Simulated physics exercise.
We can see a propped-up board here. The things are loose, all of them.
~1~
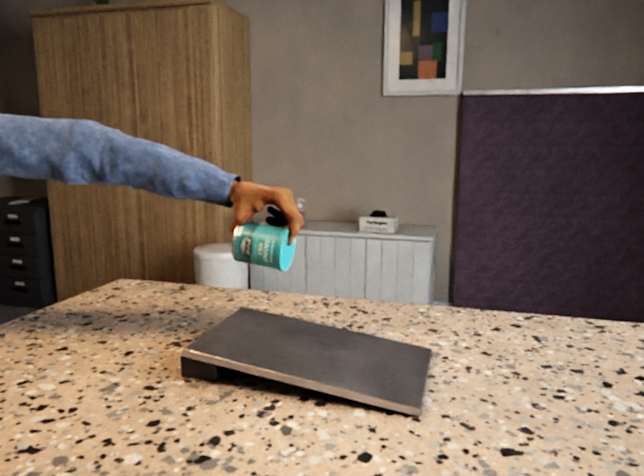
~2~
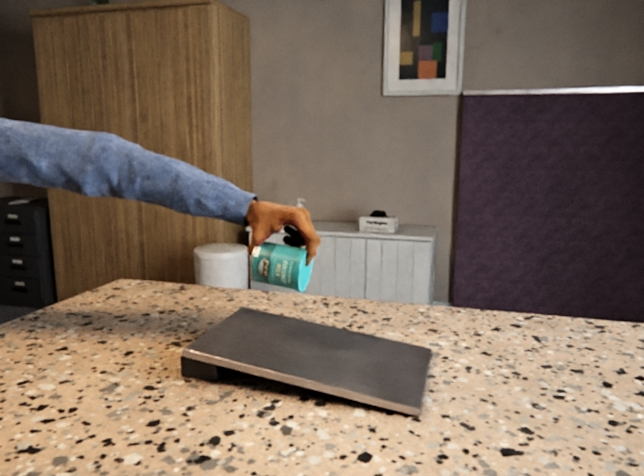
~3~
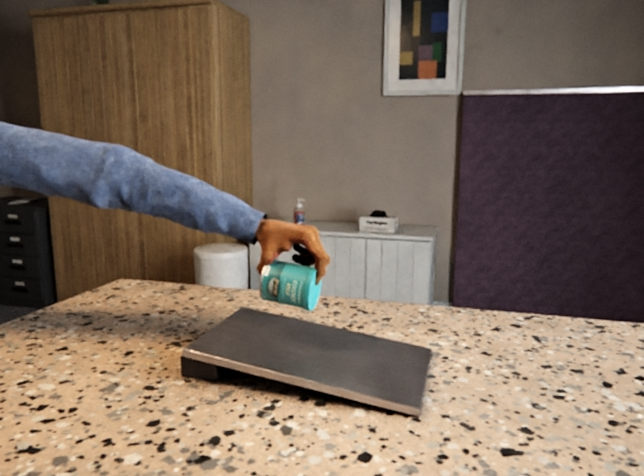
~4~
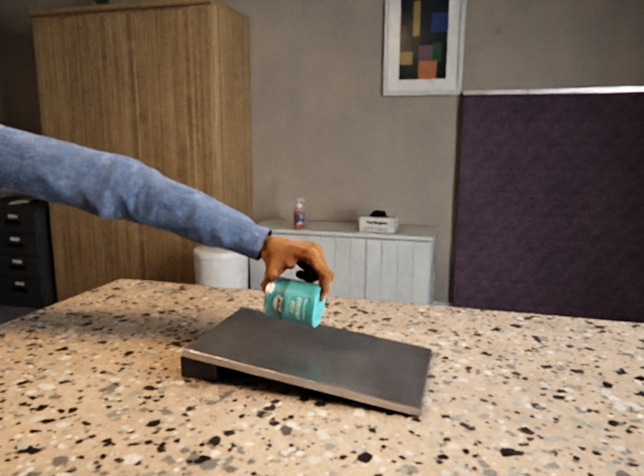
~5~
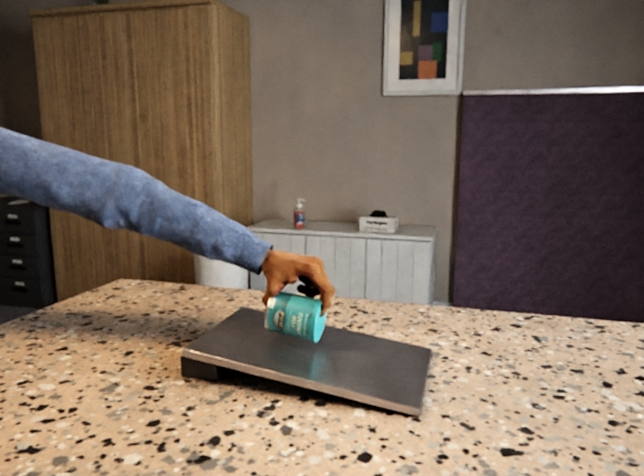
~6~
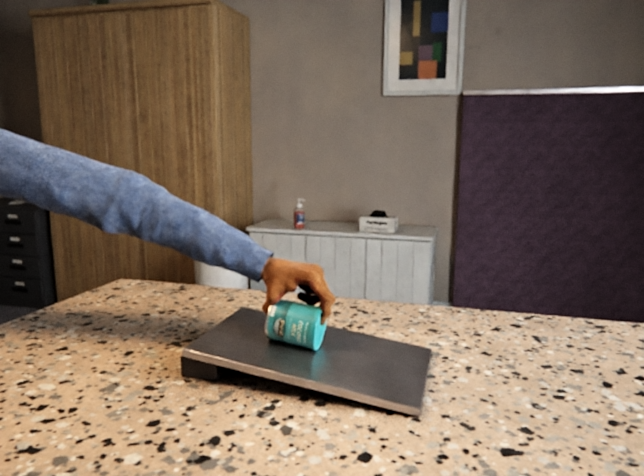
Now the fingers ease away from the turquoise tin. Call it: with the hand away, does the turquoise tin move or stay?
It stays put.
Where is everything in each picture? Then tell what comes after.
The first frame shows on its way; turquoise tin (264, 246).
The second frame shows on its way; turquoise tin (282, 266).
The third frame shows on its way; turquoise tin (291, 284).
The fourth frame shows on its way; turquoise tin (295, 301).
The fifth frame shows on its way; turquoise tin (296, 315).
The sixth frame shows in place under the hand; turquoise tin (296, 323).
Then, 0.20 s later than the last frame, all is still.
Then, 0.50 s later than the last frame, turquoise tin resting near (296, 323).
When it is over, it is as before. End places, in pixels of the last picture, turquoise tin near (297, 323). The turquoise tin stays where it is put.
